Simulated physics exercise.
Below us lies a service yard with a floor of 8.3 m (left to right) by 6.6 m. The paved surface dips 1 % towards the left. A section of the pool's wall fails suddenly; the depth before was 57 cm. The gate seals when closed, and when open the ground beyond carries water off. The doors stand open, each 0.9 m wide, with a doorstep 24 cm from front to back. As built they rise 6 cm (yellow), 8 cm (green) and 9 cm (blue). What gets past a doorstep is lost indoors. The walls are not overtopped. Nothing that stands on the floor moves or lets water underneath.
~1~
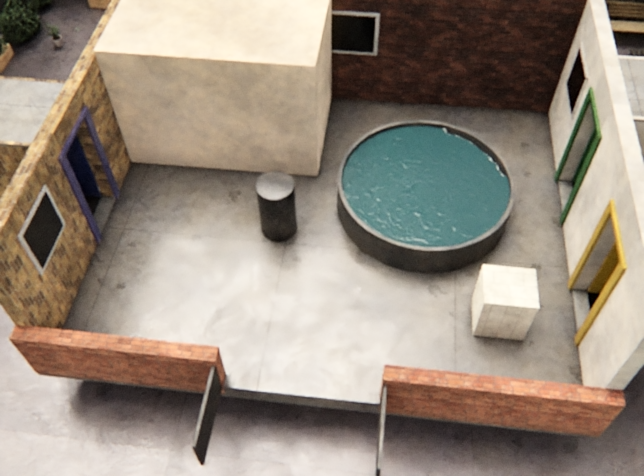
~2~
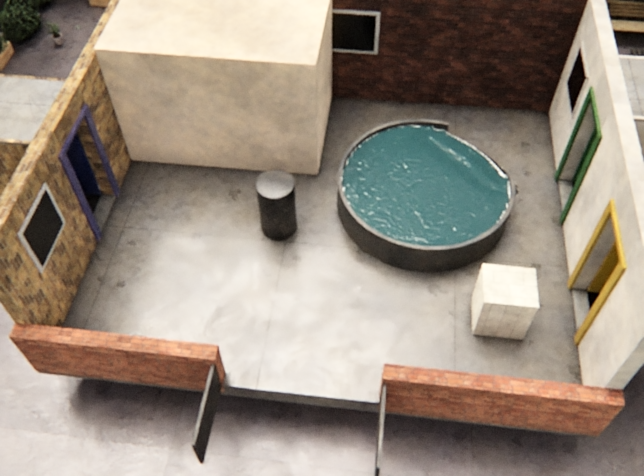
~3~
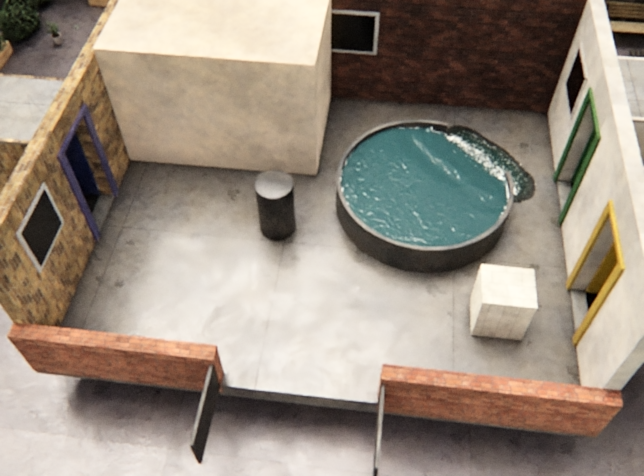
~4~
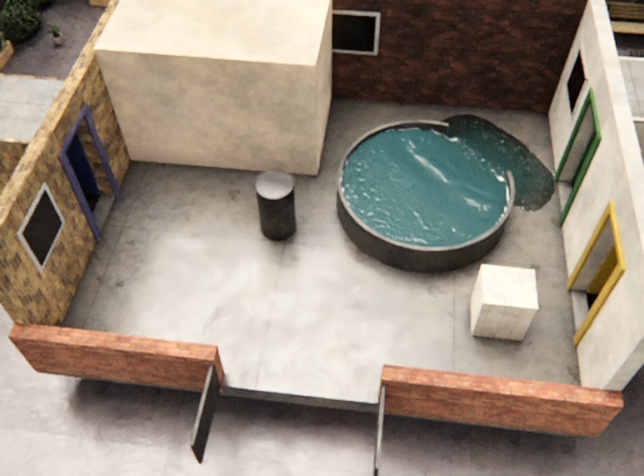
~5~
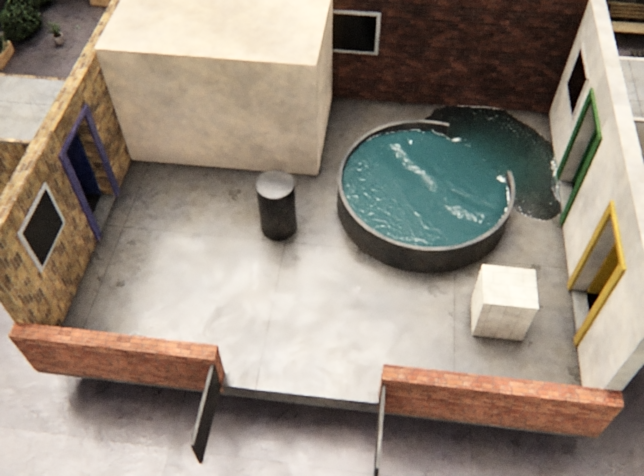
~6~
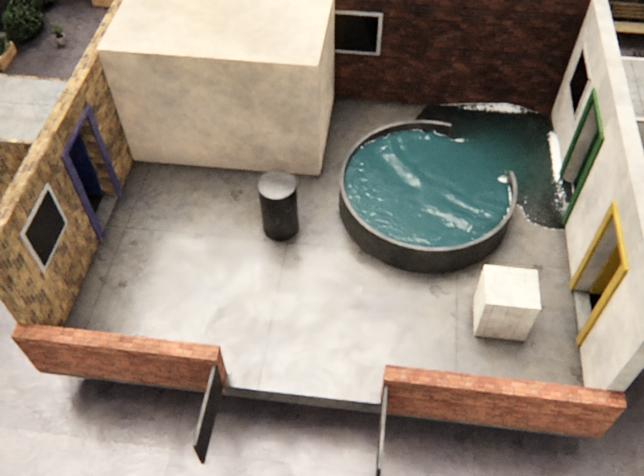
A round pool in a walled yard stood full until its far right side opened, and water poured out through the gap, spreading across the paving in a dark sheet that reached the green door.
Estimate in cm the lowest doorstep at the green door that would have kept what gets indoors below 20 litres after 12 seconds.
At least 19 cm or so.
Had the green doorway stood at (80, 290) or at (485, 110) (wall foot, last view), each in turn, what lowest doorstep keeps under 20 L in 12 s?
Roughly 7.0 and 35 cm.
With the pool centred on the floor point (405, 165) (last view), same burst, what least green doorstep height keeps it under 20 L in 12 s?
Some 11.5 cm.
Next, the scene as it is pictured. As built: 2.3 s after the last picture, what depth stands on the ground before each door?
In cm: Yellow 2, green 19, blue 0.
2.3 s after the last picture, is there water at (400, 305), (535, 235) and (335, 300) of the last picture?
In that order: Dry, under water, dry.
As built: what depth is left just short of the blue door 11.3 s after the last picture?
About 7.5 cm.
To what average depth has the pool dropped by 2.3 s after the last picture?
Roughly 31 cm on average.
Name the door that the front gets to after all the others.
It is the blue one.
Then, 0.7 s after the last picture water covers 15 % of the floor, deepest (56 cm) near (552, 116); 11 cm at the green door, 9 litres in over its 8 cm doorstep.
Then, 2.3 s after the last picture water covers 30 % of the floor, deepest (40 cm) near (552, 122); 19 cm at the green door, 50 litres in over its 8 cm doorstep.
Then, 11.3 s after the last picture water covers 95 % of the floor, deepest (16 cm) near (54, 352); 10 cm at the green door, 230 litres in over its 8 cm doorstep.
At the green door as built, the water peaked near 19 cm, 2.3 s after the last picture.
With a doorstep of 16.5 cm, 44 litres would have come in within the 12 s; with 22.5 cm, 8 litres. So under 20 litres takes about 19 cm.
